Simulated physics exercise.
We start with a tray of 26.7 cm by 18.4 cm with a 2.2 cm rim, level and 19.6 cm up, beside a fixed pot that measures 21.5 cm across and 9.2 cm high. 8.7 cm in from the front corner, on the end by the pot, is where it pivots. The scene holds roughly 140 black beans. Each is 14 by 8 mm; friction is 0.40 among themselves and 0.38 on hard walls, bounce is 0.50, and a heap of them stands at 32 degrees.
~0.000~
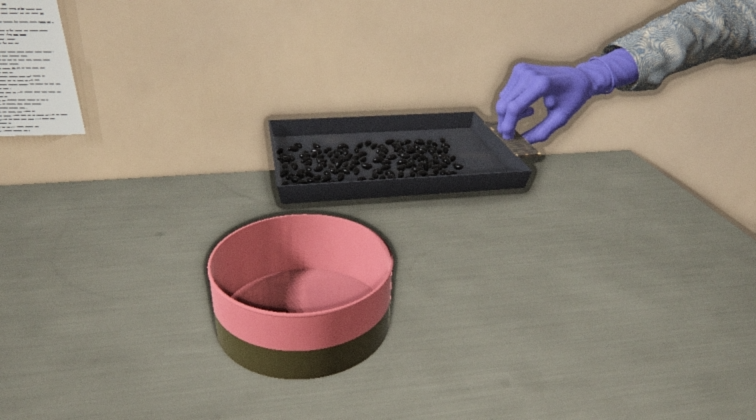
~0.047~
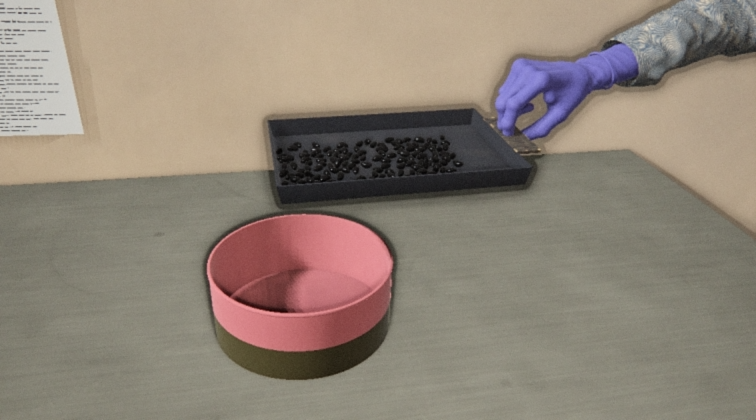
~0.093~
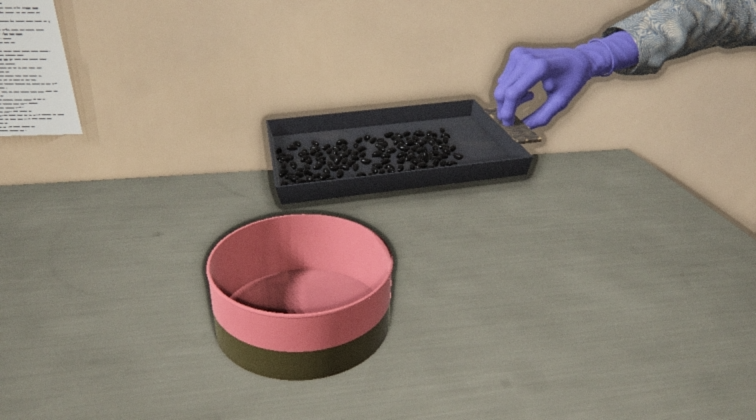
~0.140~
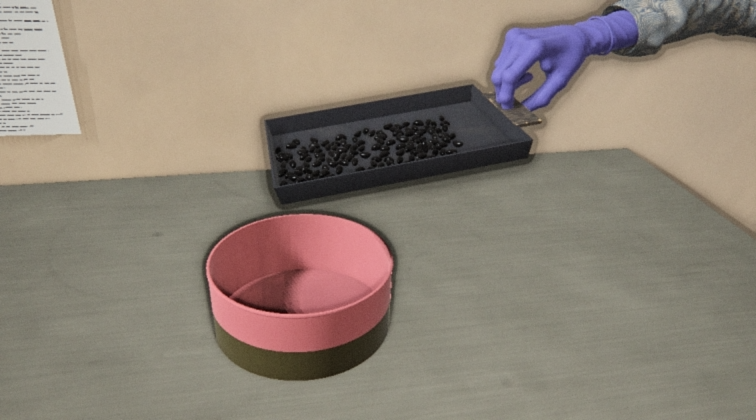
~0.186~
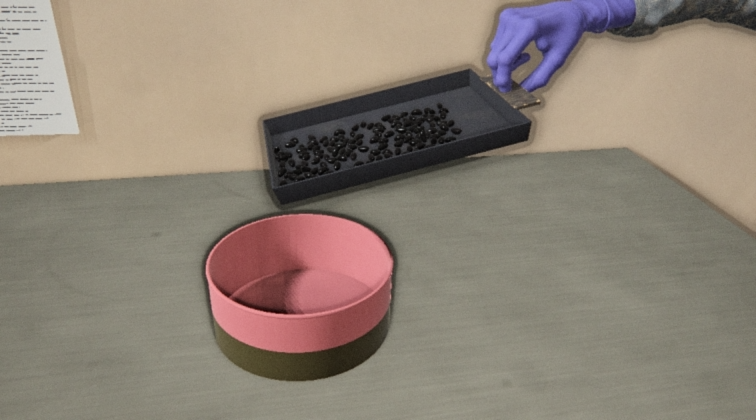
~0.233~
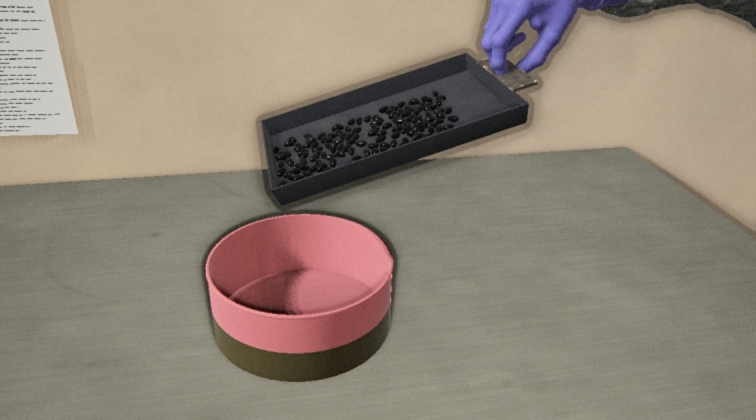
On a grey tabletop, a purple-gloved hand lifting the right end of a dark tray of black beans behind a pink-and-olive pot.
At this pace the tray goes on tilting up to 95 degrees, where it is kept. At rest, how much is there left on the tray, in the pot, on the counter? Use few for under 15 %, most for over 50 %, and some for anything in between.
Tray: Few, pot: Most, counter: Some.
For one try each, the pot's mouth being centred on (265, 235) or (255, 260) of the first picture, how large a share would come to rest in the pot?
Try one: ~ 90 %; try two: ~ 90 %.
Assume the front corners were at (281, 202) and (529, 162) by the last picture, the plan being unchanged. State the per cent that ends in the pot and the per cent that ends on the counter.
In the pot: 95 per cent; on the counter: 5 per cent.
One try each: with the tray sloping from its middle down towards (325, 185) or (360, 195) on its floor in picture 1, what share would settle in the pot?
100 and 100 %.
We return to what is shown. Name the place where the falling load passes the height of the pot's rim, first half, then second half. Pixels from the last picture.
Early: About (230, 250); late: About (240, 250).
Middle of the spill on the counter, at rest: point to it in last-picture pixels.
Around (151, 283).
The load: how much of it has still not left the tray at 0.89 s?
About 80%.
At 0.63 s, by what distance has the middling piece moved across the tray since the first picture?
Roughly 7 cm.
After 0.63 s, tilt 55 degrees; the tray holds 100 %, the pot 0 %.
After 0.89 s, tilt 80 degrees; the tray holds 80 %, the pot 5 %.
Then, at 1.26 s, tilt 95 degrees; the tray holds 20 %, the pot 50 %.
In the end, at 2.6 s, tray 0 %, pot 70 %, counter 25 %.
